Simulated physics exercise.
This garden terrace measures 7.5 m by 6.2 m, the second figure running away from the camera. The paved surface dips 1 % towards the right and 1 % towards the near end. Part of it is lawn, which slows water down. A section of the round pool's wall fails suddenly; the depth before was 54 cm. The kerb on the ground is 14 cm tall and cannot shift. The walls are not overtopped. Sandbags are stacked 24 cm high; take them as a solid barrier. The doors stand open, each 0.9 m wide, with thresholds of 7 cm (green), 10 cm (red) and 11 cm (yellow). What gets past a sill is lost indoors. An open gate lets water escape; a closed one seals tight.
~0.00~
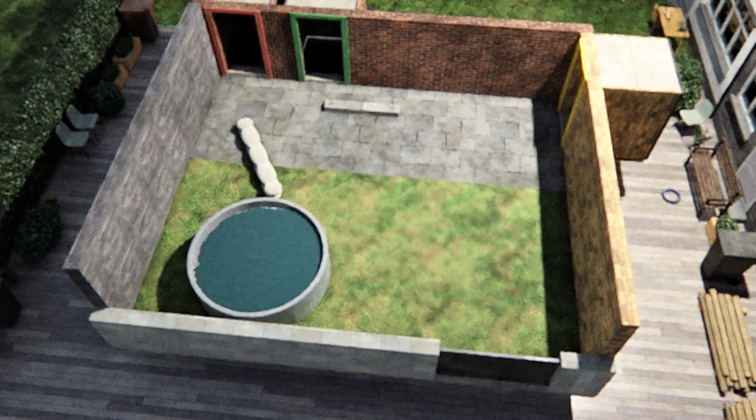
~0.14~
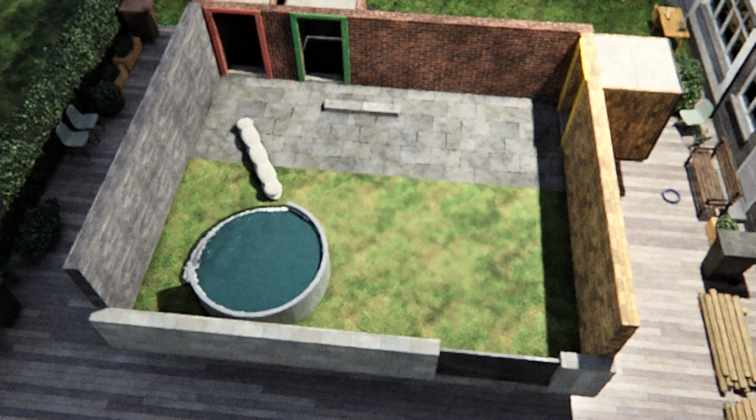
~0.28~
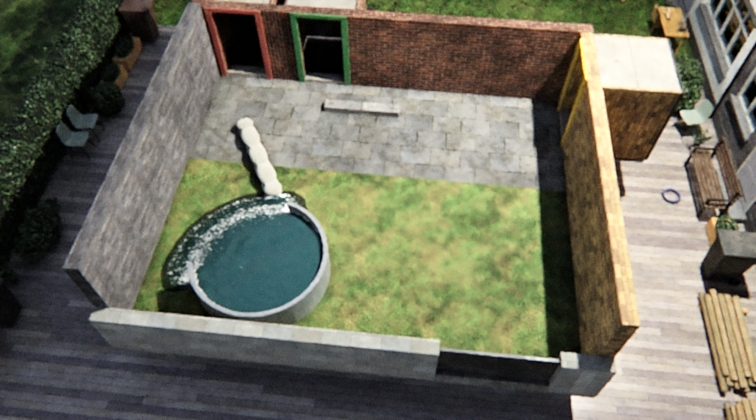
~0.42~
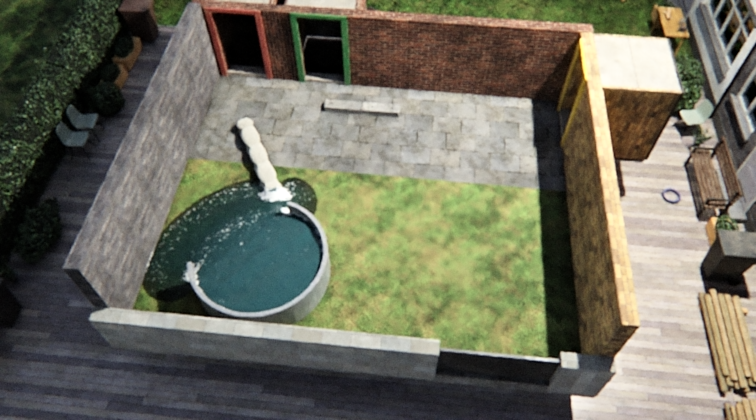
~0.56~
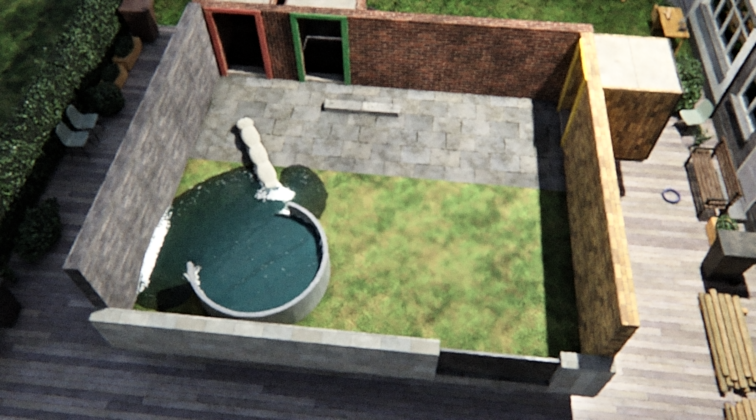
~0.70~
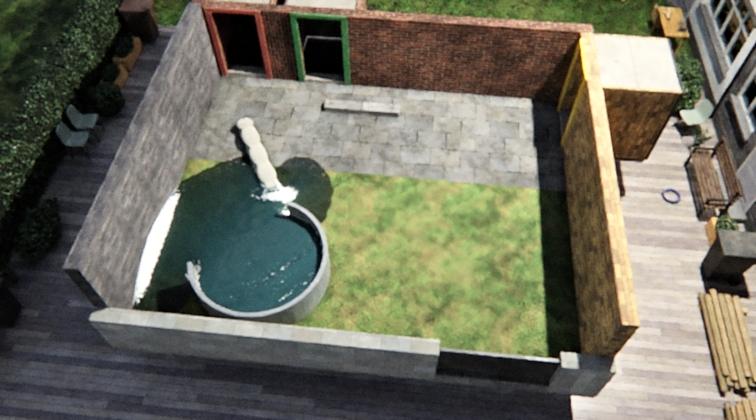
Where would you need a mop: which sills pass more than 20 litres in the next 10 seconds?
Door by door: At the green door it stays under the limit; at the red door it exceeds the limit; at the yellow door it stays under the limit.
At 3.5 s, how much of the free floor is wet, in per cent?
Near 40 per cent is wet.
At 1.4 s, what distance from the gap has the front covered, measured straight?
Some 3.0 m out.
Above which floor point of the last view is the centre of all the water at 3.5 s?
Near (241, 202).
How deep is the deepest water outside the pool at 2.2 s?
Roughly 29 cm.
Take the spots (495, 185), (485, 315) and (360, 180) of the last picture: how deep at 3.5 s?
About 0, 0 and 2 cm.
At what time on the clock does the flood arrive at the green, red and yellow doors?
Arrival: Green 2.8 s, red 2.2 s, yellow 6.5 s.
After 1.4 s water covers 20 % of the floor and is deepest (28 cm) near (170, 237); green door not reached, red door not reached, yellow door not reached.
After 2.2 s water covers 30 % of the floor and is deepest (29 cm) near (241, 138); green door not reached, red door 7 cm at the sill, 0 L in, yellow door not reached.
After 3.5 s water covers 40 % of the floor and is deepest (26 cm) near (221, 75); green door 5 cm at the sill, 0 L in, red door 23 cm at the sill, 95 L in, yellow door not reached.
After 6.0 s water covers 65 % of the floor and is deepest (17 cm) near (158, 331); green door 4 cm at the sill, 0 L in, red door 9 cm at the sill, 153 L in, yellow door not reached.
After 10.0 s water covers 85 % of the floor and is deepest (10 cm) near (127, 327); green door 2 cm at the sill, 0 L in, red door 3 cm at the sill, 154 L in, yellow door 5 cm at the sill, 0 L in.
